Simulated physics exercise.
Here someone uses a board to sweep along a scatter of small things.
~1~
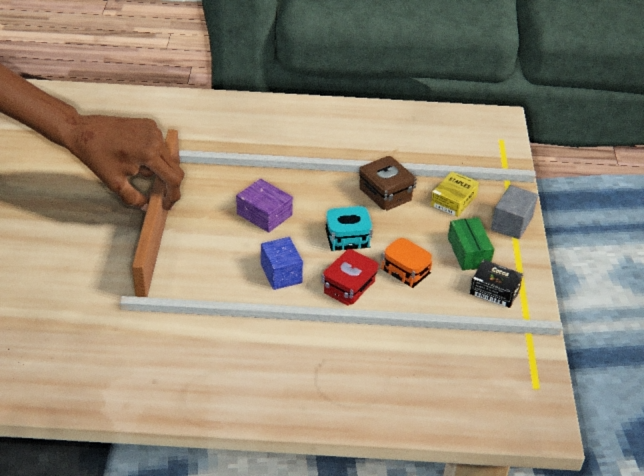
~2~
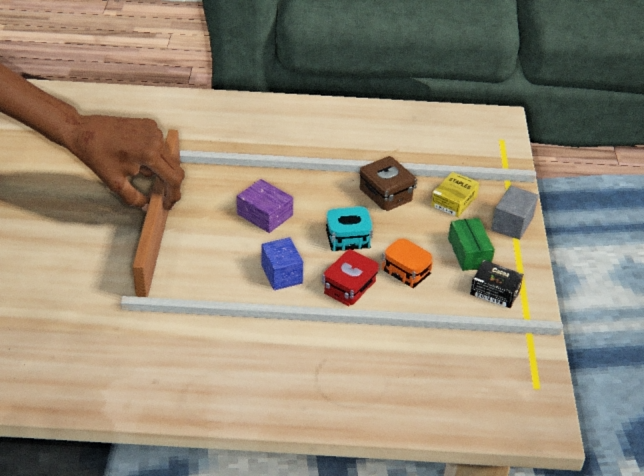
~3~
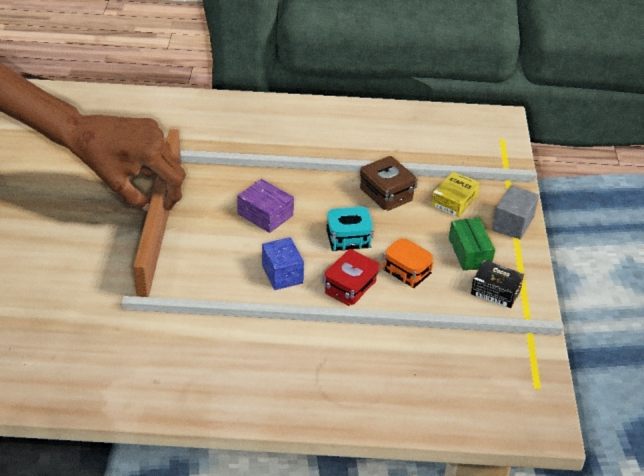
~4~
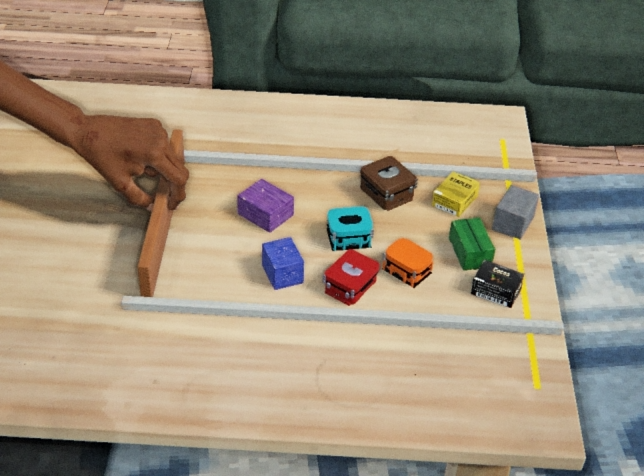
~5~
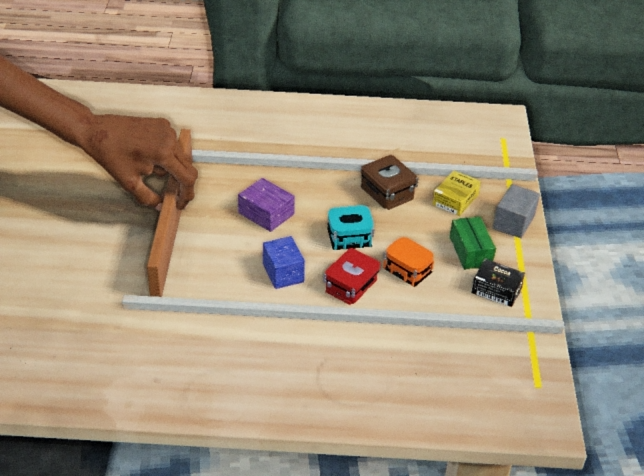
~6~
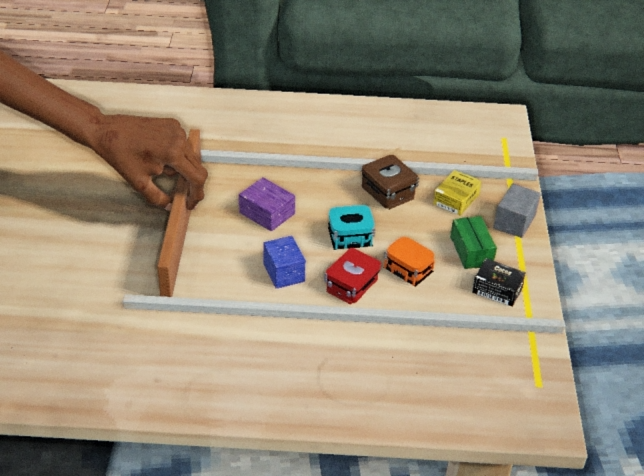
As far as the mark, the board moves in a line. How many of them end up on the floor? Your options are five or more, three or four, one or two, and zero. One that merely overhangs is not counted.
My pick is five or more.
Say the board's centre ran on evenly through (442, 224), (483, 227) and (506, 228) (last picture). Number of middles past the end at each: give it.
In that order 0, 2 and 6.
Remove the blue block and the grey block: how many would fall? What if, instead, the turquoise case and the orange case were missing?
First 4, then 4.
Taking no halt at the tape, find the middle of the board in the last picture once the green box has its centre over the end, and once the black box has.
The middle is at (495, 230) when it's the green box, and at (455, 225) when it's the black box.
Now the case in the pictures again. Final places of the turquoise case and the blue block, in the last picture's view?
Turquoise case at about (541, 254), blue block at about (543, 281).
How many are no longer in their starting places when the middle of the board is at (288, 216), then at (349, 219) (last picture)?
Counts: 3 and 6.
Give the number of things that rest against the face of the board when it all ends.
It's touching 4 at the end.
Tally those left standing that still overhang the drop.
Result: 3.
Early on, none off yet; grey block at rest near (517, 210); black box at rest near (499, 282); green box at rest near (473, 242).
A while later, none off yet; grey block at rest near (517, 210); black box at rest near (499, 282); green box moving near (477, 240).
Further along, none off yet; grey block travelled a little near (540, 211); black box travelled well along near (574, 297); green box travelled about its own width near (526, 235).
Finally, the number that fall off is five or more; lost, red case, orange case, yellow box, green box, black box and grey block.
